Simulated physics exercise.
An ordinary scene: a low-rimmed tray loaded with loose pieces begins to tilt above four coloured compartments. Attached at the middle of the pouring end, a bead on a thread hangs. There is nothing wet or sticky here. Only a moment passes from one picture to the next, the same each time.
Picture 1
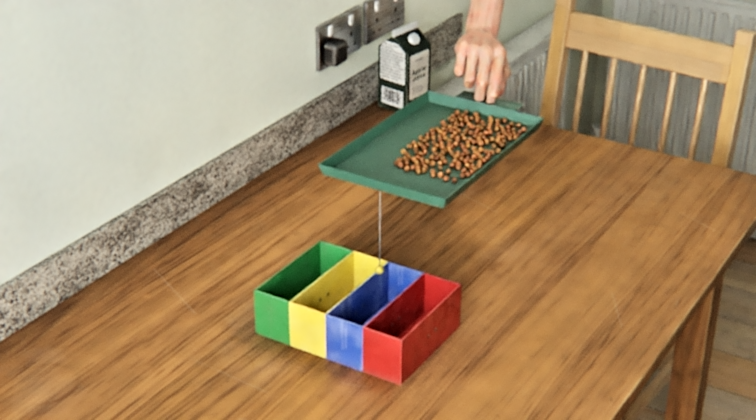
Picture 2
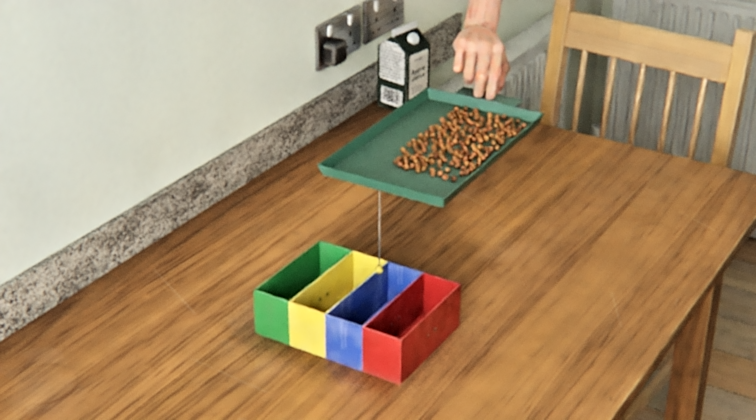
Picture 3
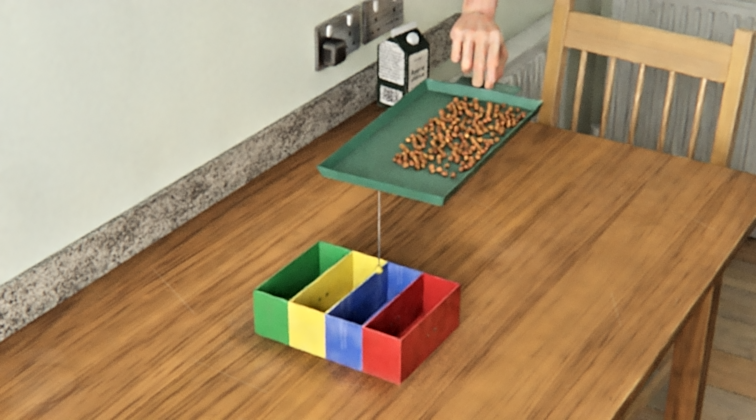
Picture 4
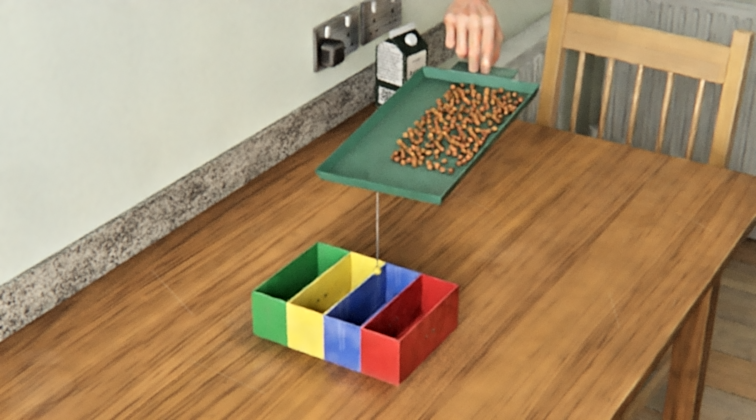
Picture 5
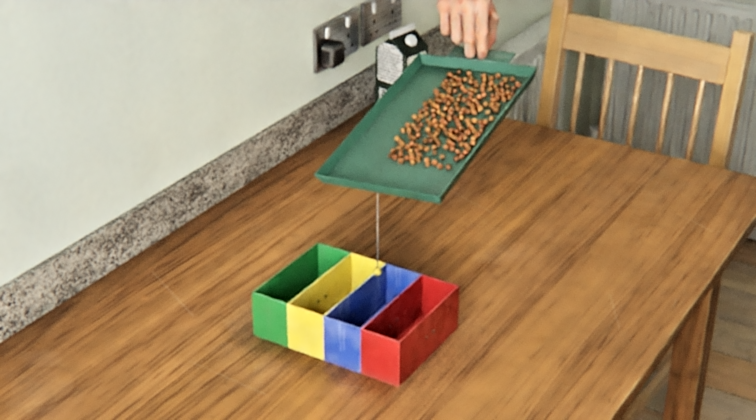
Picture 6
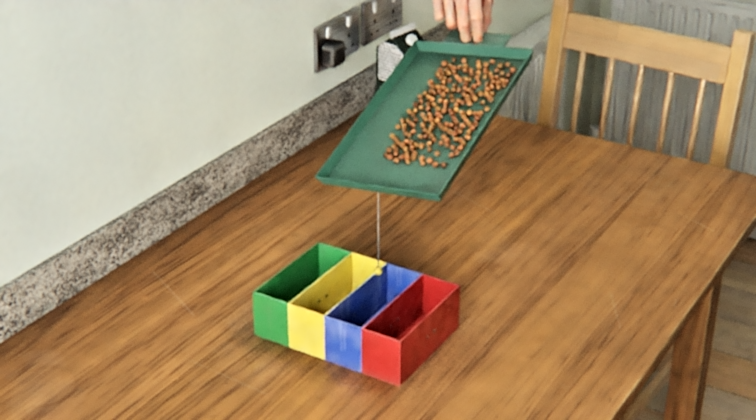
On a wooden table beside a pale wall with sockets, seen from above at an angle by a still camera, a chair stands behind. A hand holds a green tray of small brown balls, a bead hanging on a thread beneath, above green, yellow, blue and red compartments. The hand steadily raises the tray's far end, steepening its tilt, and the balls shift slightly down it.
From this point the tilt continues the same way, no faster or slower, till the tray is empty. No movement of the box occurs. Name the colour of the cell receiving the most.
That is the green one.
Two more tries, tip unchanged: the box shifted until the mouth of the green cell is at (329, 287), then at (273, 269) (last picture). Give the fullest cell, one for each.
Case 1 - the green one; case 2 - the yellow cell.
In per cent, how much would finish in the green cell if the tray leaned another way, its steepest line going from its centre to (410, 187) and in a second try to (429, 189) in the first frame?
That comes to 0 per cent the first time and 0 per cent the second.
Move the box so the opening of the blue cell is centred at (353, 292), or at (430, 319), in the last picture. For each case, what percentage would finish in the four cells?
100 %, 10 %.
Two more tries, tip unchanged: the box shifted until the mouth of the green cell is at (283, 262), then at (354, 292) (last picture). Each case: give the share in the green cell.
You'd end up with around 20 per cent and then around 10 per cent.
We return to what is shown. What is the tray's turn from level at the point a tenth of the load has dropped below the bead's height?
Roughly 65°.
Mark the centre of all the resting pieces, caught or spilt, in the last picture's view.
Near (295, 317).
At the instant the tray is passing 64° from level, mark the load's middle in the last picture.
Around (328, 196).
Soon after the last picture, tray tipped steeply; about half on the tray; a stray few in the yellow cell; a stray few in the green cell; a stray few in the blue cell; about half falling or outside the box.
A little later, tray tipped right over; a small part on the tray; about half in the green cell; about a quarter in the yellow cell; a stray few in the blue cell; a stray few in the red cell; about a quarter falling or outside the box.
Later still, tray tipped past a quarter turn; about two thirds in the green cell; about a quarter in the yellow cell; a stray few in the blue cell; a stray few in the red cell; a small part falling or outside the box.
At rest, tray tipped past a quarter turn; about two thirds in the green cell; about a quarter in the yellow cell; a stray few in the blue cell; a stray few in the red cell; a small part outside the box.
